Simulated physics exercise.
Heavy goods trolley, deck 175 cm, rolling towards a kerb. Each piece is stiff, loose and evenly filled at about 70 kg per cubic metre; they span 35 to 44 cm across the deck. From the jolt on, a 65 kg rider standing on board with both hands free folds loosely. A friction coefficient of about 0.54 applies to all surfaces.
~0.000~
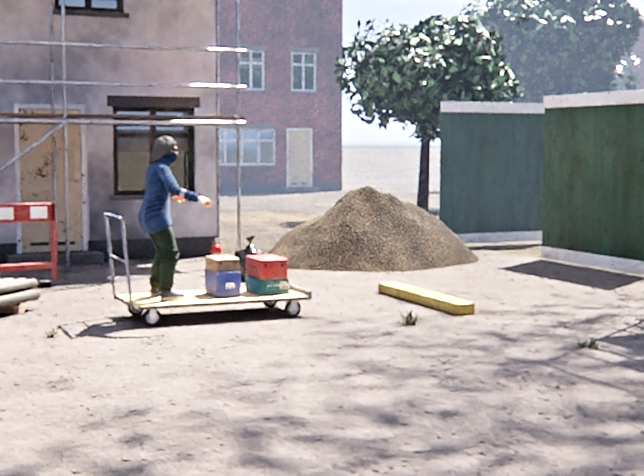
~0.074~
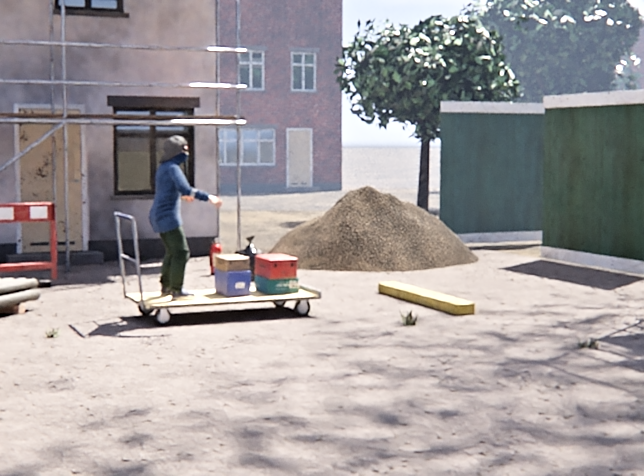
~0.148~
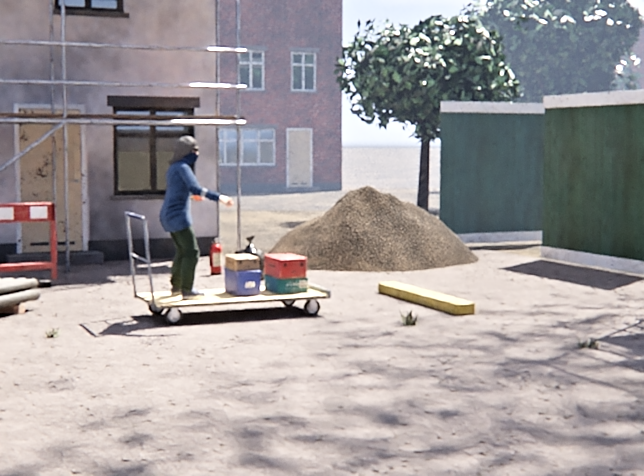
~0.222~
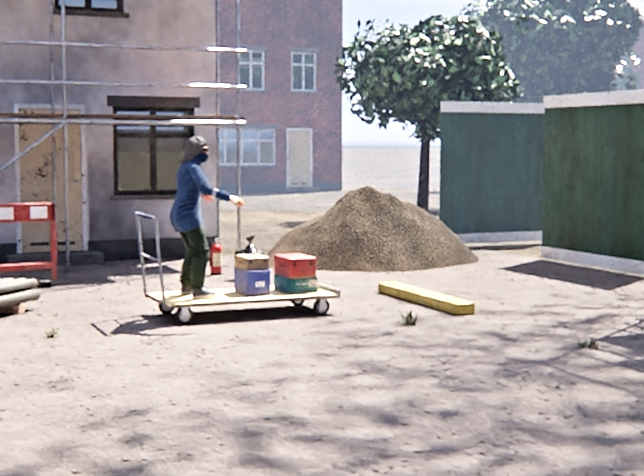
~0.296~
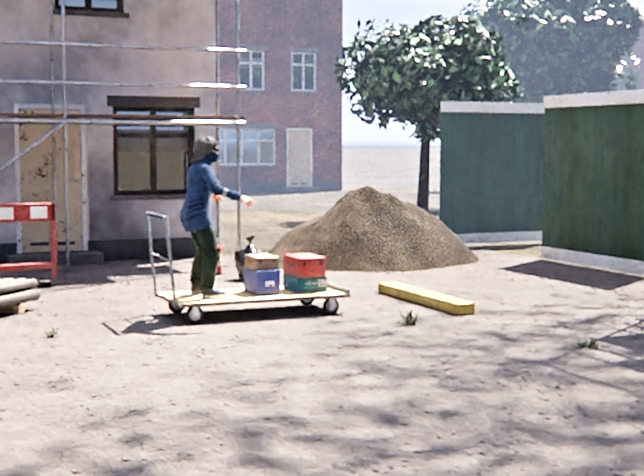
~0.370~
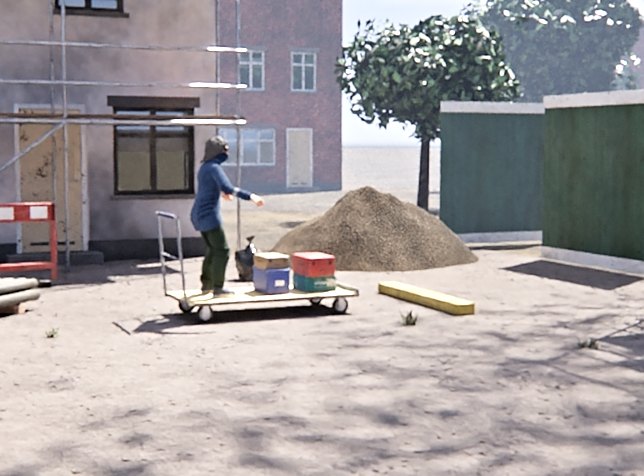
In a sandy yard beside a scaffolded house, a person in a blue top and dark green trousers stands on a flat trolley behind stacked boxes, one arm extended forward. The trolley rolls slowly a short way right, past a gravel mound, toward a yellow beam, while the rider stays upright.
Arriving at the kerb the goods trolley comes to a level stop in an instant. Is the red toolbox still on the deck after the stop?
Yes, outcome: On.
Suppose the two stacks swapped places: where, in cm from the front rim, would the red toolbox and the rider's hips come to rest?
The red item would rest 40 centimetres behind the rim, with the hips 110 centimetres behind.
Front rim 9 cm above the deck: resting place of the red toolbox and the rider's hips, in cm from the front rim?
The red item would stop 10 cm behind the front rim, and the hips 110 cm behind it.
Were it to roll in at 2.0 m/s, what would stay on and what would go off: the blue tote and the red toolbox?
Result - blue stays aboard, red ends up off.
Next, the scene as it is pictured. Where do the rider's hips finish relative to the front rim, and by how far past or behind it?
They settle some 110 centimetres behind the rim.
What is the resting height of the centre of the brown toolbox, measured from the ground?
Height: Around 50 cm.
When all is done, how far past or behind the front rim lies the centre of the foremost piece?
The centre ends up some 10 cm behind the front rim.
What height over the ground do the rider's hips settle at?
About 50 cm above the ground.
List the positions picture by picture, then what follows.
Red toolbox (266, 267), blue tote (223, 282), rim corner (311, 296); 146 cm still to roll, in the first picture.
Red toolbox (276, 266), blue tote (232, 282), rim corner (320, 295); 135 cm still to roll, in the second picture.
Red toolbox (285, 266), blue tote (242, 281), rim corner (330, 295); 125 cm still to roll, in the third picture.
Red toolbox (295, 266), blue tote (252, 281), rim corner (339, 294); 114 cm still to roll, in the fourth picture.
Red toolbox (304, 265), blue tote (262, 280), rim corner (349, 294); 104 cm still to roll, in the fifth picture.
Red toolbox (313, 265), blue tote (271, 280), rim corner (358, 293); 94 cm still to roll. Speed about 1.4 m/s, in the sixth picture.
The wheels strike at 1.04 s.
After 1.29 s the red toolbox is 13 cm behind the rim, tilted 0°, near (411, 260) in the last picture's view.
After 1.59 s the red toolbox is 12 cm behind the rim, tilted 0°, near (412, 260) in the last picture's view.
After 2.04 s the red toolbox is 12 cm behind the rim, tilted 0°, near (412, 260) in the last picture's view.
When all is still (3.7 s), nothing is past the rim; behind it, blue tote, teal parcel, red toolbox, brown toolbox and the rider's hips.
